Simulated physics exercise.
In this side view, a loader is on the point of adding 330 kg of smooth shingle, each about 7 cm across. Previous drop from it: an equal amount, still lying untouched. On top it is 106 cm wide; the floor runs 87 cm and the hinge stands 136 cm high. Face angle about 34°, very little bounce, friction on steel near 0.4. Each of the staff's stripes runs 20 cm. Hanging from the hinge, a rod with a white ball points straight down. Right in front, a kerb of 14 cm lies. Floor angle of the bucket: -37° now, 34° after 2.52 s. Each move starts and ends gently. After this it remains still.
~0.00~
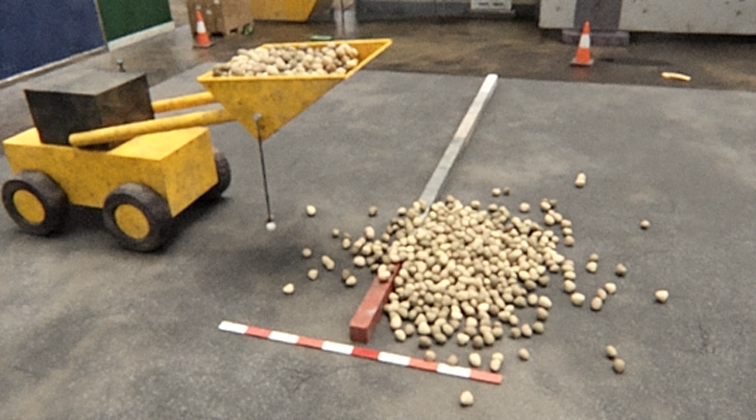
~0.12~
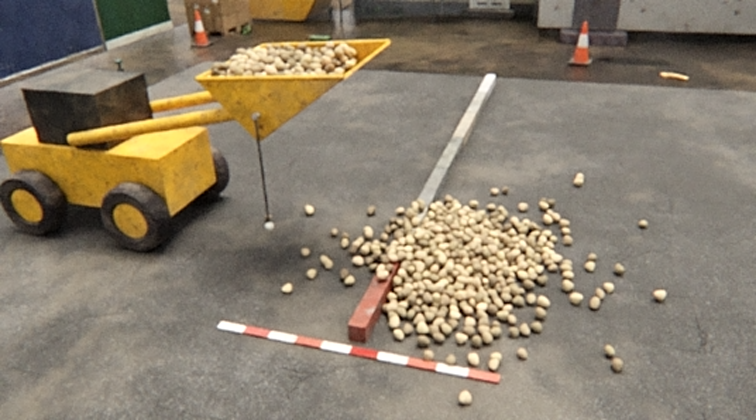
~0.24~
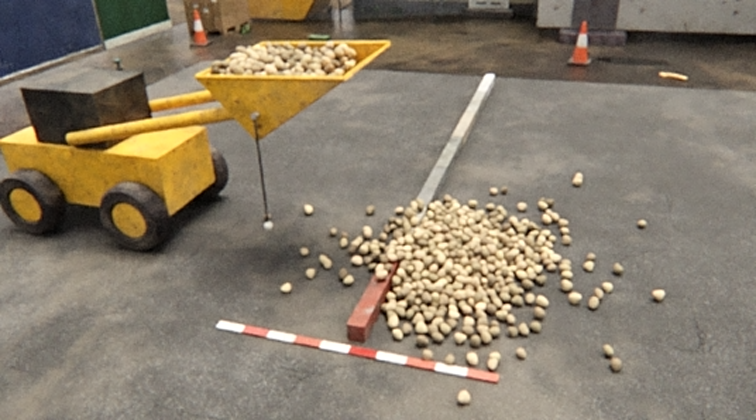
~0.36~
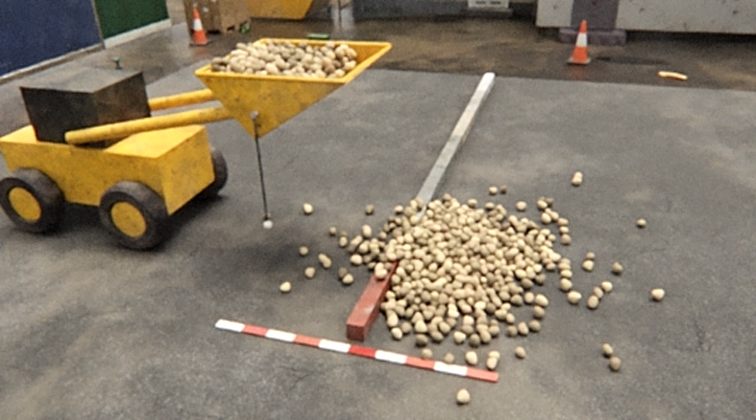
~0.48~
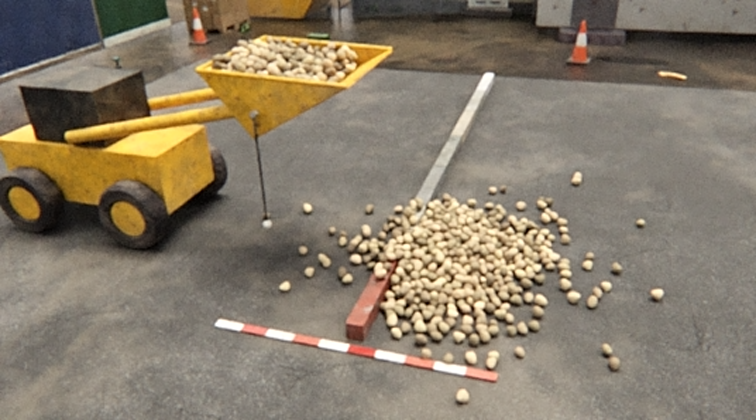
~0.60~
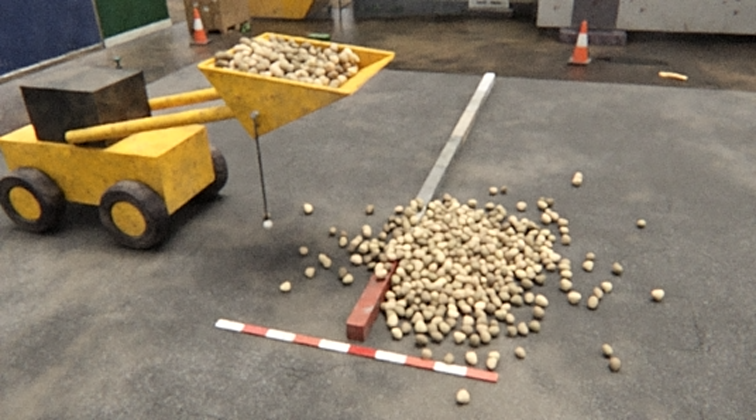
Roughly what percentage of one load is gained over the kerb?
Roughly 59 per cent.
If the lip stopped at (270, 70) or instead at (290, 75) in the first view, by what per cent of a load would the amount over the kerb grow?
Roughly 0 per cent, then 5 per cent.
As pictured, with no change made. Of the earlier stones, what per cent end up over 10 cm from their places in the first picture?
The answer is about 10 per cent.
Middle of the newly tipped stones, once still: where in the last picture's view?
Their middle is at about (418, 240).
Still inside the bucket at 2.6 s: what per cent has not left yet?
Some 15 %, roughly, is held.
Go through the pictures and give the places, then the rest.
In the first frame, the bucket is at -37°, its lip at (345, 77); the top of the load is at (299, 53). The earlier load is highest near (412, 233), 20 cm above ground level, 10 % on this side of the kerb, 90 % over the kerb.
In the second frame, the bucket is at -37°, its lip at (344, 77); the top of the load is at (294, 52); the stones move at 0.0 m/s on average.
In the third frame, the bucket is at -35°, its lip at (344, 79); the top of the load is at (286, 52); the stones move at 0.1 m/s on average.
In the fourth frame, lip at (346, 82), floor tilted -33°, highest stones at (260, 51); the stones move at 0.1 m/s on average.
In the fifth frame, the bucket is at -30°, its lip at (347, 87); the top of the load is at (261, 48); the stones move at 0.1 m/s on average.
In the sixth frame, the bucket is at -27°, its lip at (350, 93); the top of the load is at (258, 46); the stones move at 0.1 m/s on average.
After 1.9 s the floor is at 23°; in per cent of one load, 90 in the bucket, 20 on this side of the kerb, 90 over the kerb; the foremost stones are at (640, 296).
After 2.6 s the floor is at 34°; in per cent of one load, 16 in the bucket, 58 on this side of the kerb, 126 over the kerb; the foremost stones are at (640, 296).
After 3.0 s the floor is at 34°; in per cent of one load, 0 in the bucket, 57 on this side of the kerb, 143 over the kerb; the foremost stones are at (640, 296).
After 5.5 s the floor is at 34°; in per cent of one load, 0 in the bucket, 51 on this side of the kerb, 149 over the kerb; the foremost stones are at (640, 296). Net gain over the kerb, 59.
